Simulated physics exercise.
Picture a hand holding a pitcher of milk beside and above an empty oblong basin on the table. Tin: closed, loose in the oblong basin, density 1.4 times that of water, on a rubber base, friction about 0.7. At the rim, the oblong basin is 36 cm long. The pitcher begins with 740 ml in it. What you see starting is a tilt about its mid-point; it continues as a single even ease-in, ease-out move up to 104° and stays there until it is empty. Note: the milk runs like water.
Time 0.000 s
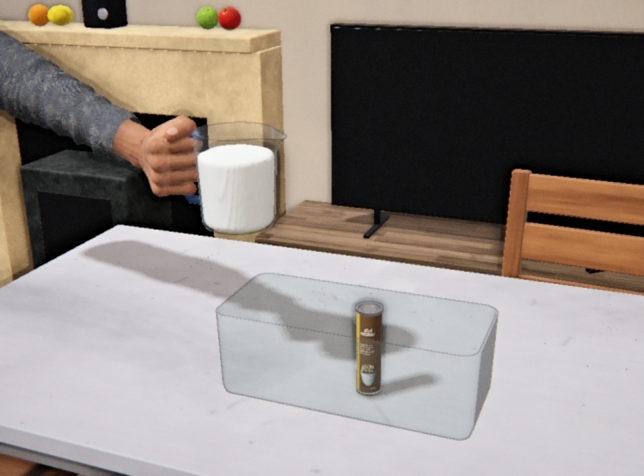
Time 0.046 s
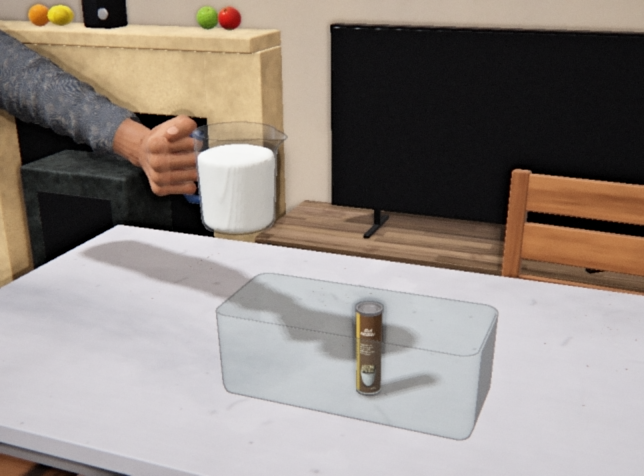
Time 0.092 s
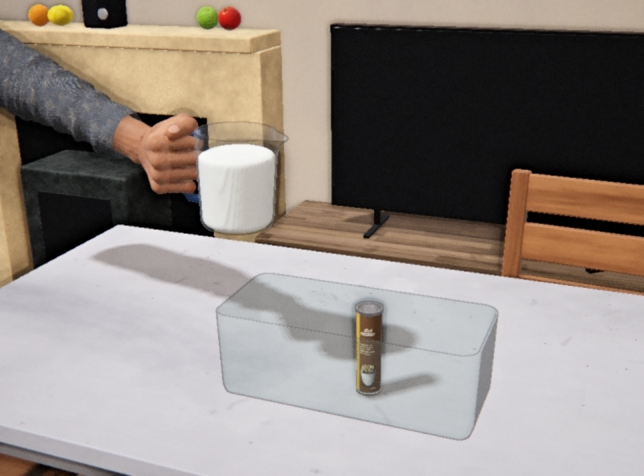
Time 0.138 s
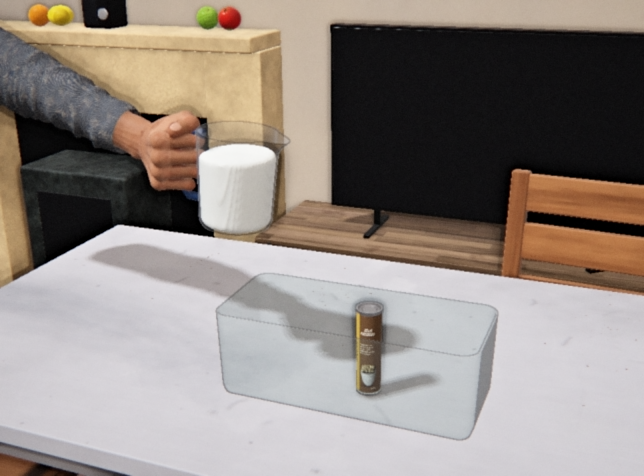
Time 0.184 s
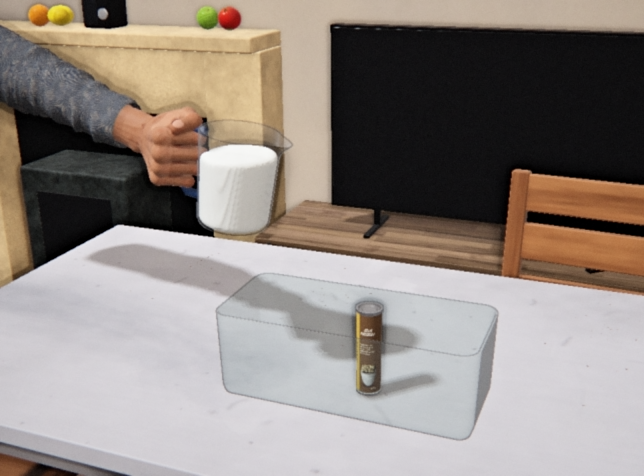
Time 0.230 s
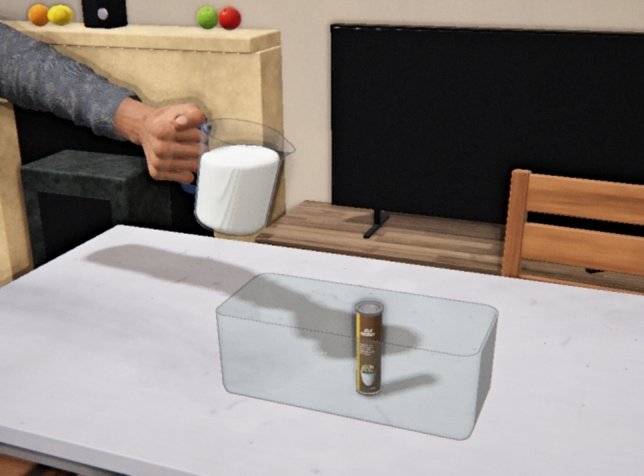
At first, a hand holds a clear pitcher of milk upright at the left, above a table where a small brown tin stands inside a transparent oblong basin. The hand then tilts the pitcher slightly to the right, slowly and then a little faster, while the tin and basin stay still.
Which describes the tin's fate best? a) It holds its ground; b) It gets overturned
a, it holds its ground.
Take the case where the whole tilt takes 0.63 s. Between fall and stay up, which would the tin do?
Then the tin does not tip.
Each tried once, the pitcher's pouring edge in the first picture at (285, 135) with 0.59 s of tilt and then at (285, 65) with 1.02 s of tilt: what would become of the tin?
The tin stays vertical the first time and overturns the second time.
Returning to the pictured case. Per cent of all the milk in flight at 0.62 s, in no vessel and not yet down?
About 14 per cent.
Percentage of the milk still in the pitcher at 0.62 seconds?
Portion remaining: Approx. 86 per cent.
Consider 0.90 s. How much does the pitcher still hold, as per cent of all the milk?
About 30 % is still there.
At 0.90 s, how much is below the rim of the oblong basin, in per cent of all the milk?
I'd put it at roughly 44 per cent.
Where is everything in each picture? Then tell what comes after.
In the first frame, tilt 0°; pouring edge (286, 137); surface from (205, 150) to (272, 157); the oblong basin's rim runs from (238, 293) to (489, 333); the tin's top is at (369, 312).
In the second frame, tilt 1°; pouring edge (286, 137); surface from (205, 150) to (273, 157).
In the third frame, tilt 2°; pouring edge (288, 139); surface from (205, 150) to (273, 157).
In the fourth frame, tilt 5°; pouring edge (289, 142); surface from (207, 150) to (274, 157).
In the fifth frame, tilt 8°; pouring edge (292, 146); surface from (208, 151) to (275, 159).
In the sixth frame, tilt 13°; pouring edge (295, 151); surface from (208, 152) to (279, 158).
Then, 0.62 s in, the tilt is 69° and 86 per cent is still to pour; the tin stands where it began.
Then, 0.90 s in, the tilt is 101° and 31 per cent is still to pour; the tin stands where it began.
Then, 1.20 s in, the tilt is 104° and 3 per cent is still to pour; the tin stands where it began.
Then, 1.52 s in, the tilt is 104° and 0 per cent is still to pour; the tin stands where it began.
Finally, the tin stands where it began.
